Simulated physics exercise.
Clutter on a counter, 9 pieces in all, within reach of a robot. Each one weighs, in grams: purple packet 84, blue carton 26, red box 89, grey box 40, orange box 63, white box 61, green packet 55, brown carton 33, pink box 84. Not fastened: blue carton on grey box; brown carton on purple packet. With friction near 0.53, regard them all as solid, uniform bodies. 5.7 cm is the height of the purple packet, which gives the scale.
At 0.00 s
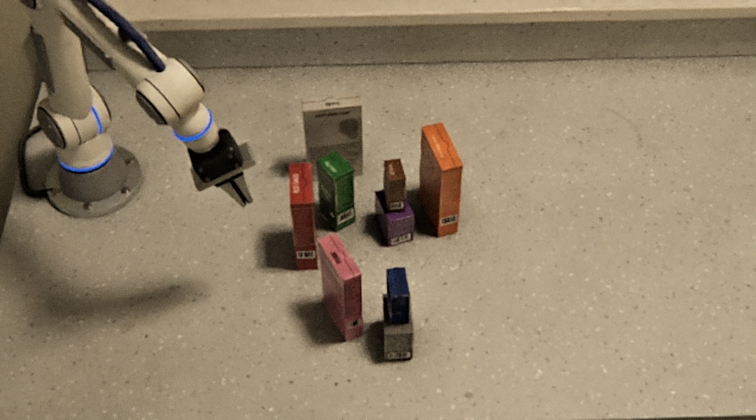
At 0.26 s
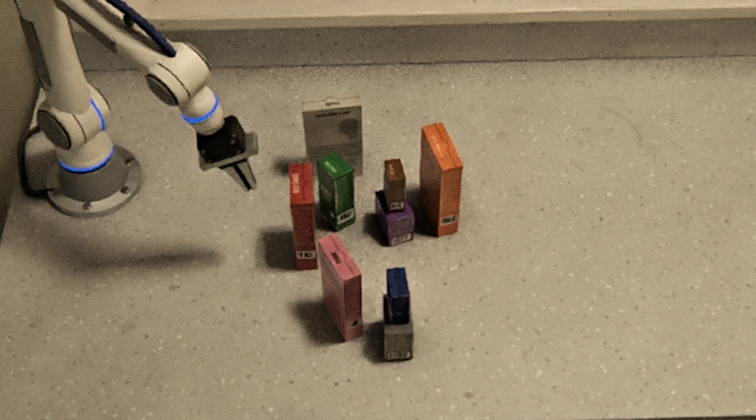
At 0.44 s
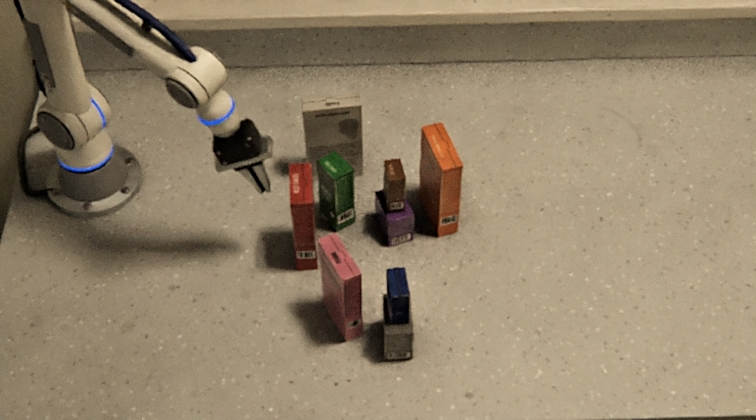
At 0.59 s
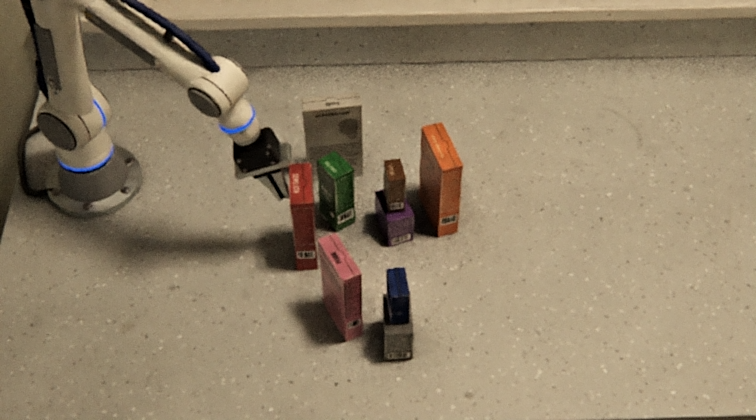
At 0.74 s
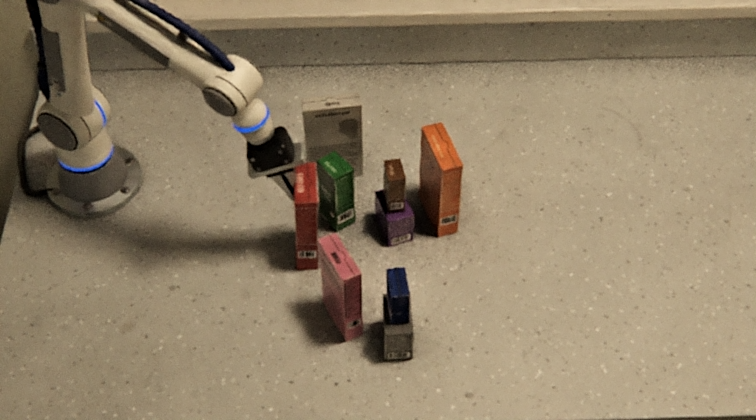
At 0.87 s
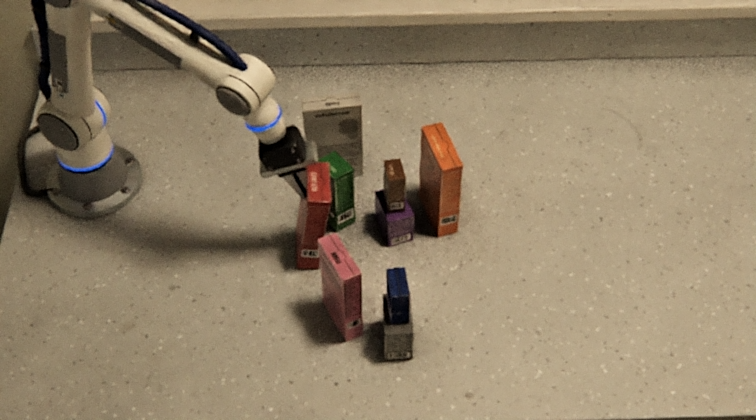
A white robot arm with glowing blue rings stands at the upper left of a speckled grey counter, seen from above by a still camera. To its right are upright red, green, white, orange and pink boxes, with a brown carton on a purple packet and a blue one on a grey box. The gripper moves rightward to the red box, which leans slightly right while the others stay still.
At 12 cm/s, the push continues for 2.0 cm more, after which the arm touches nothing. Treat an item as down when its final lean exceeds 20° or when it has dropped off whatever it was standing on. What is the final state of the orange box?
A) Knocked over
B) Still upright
Knocked over (A).
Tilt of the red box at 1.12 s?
Roughly 25 degrees.
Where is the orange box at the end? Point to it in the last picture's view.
Around (498, 192).
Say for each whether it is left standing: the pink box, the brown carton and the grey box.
Final state - pink box: Not fallen; brown carton: Fallen; grey box: Not fallen.
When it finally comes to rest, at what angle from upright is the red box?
It comes to rest some 60° from upright.
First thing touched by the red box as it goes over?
The green packet.
By 1.12 s, green packet and red box touch at 0.90 s; tilt red box 23°, green packet 10°.
By 1.42 s, brown carton and red box touch at 1.26 s; brown carton and orange box touch at 1.36 s; tilt green packet 85°, red box 57°, brown carton 37°.
By 1.87 s, tilt green packet 90°, red box 58°, brown carton 50°.
In the end red box, green packet, orange box and brown carton are over (lying or leaning past 20°); 5 still stand.
